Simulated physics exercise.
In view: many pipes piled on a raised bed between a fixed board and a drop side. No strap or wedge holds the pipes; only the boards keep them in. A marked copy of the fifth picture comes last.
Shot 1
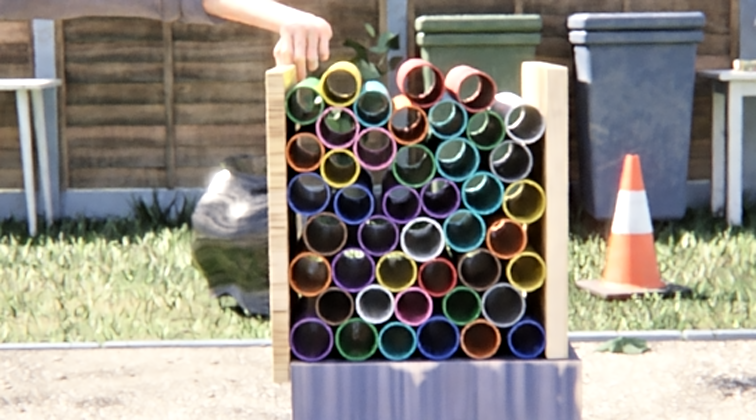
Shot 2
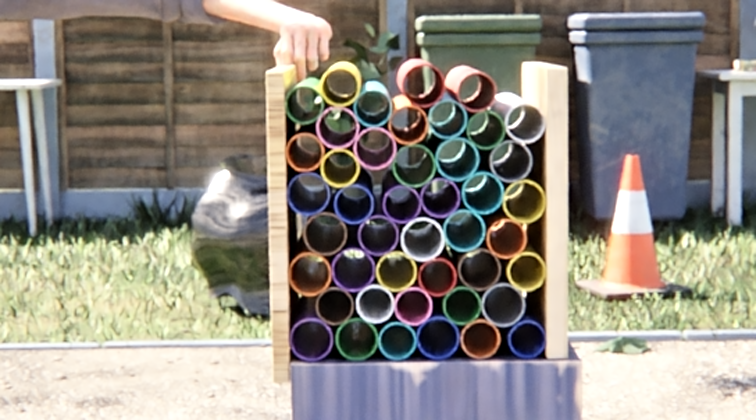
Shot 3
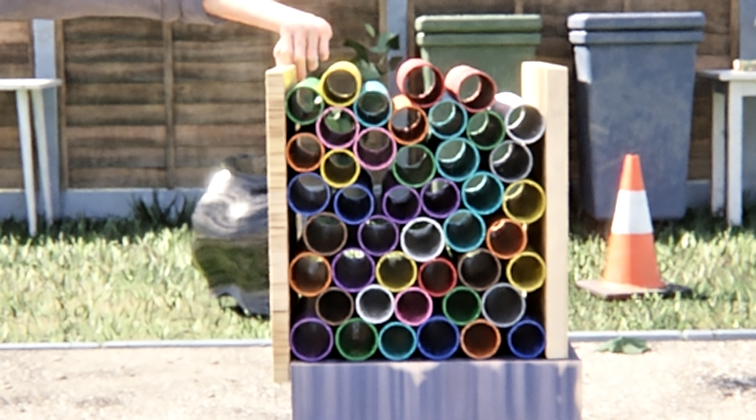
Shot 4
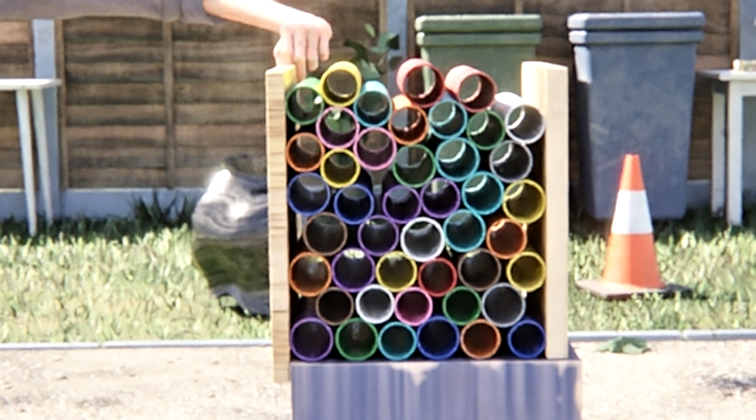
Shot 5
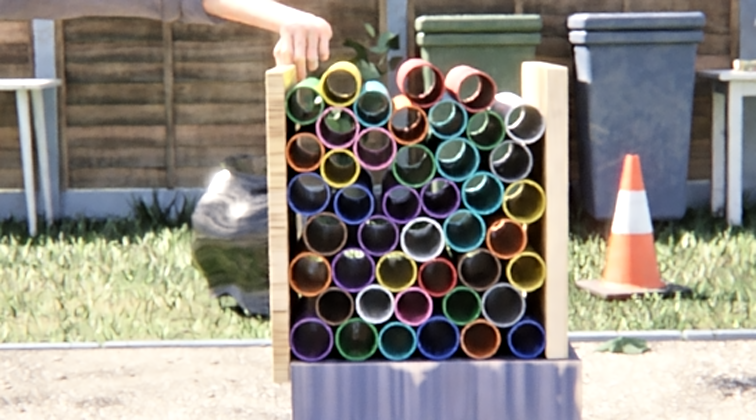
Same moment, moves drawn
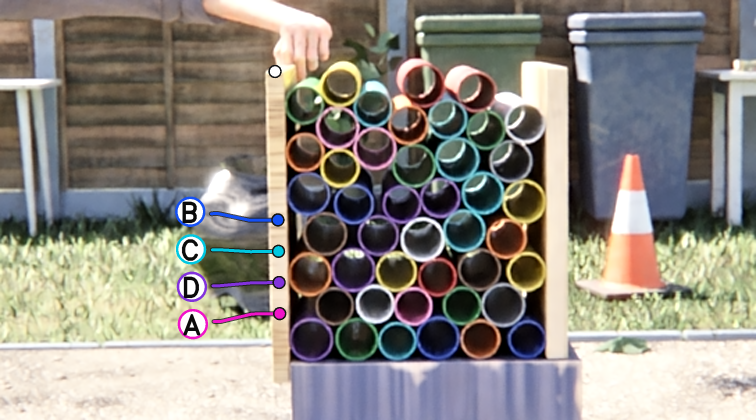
A hand resting on the left side board of a wooden rack stacked with colourful pipes, nothing visibly moving in the yard.
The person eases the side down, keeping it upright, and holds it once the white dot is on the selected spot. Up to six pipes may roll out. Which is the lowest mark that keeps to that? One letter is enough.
Mark B is as low as it can go.
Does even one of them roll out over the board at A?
Yes, at A.
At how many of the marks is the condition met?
The number is one.
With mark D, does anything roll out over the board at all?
Yes.
On the marked copy, A at (280, 314); B at (278, 220); C at (279, 252); D at (279, 283); the white dot at (275, 71).
With B. Early on, top of the board (285, 137).
Further on, top of the board (287, 210).
At the end, top of the board (287, 219), four out over the board.
As for the rest, A more than six out over the board; C seven out over the board; D more than six out over the board.
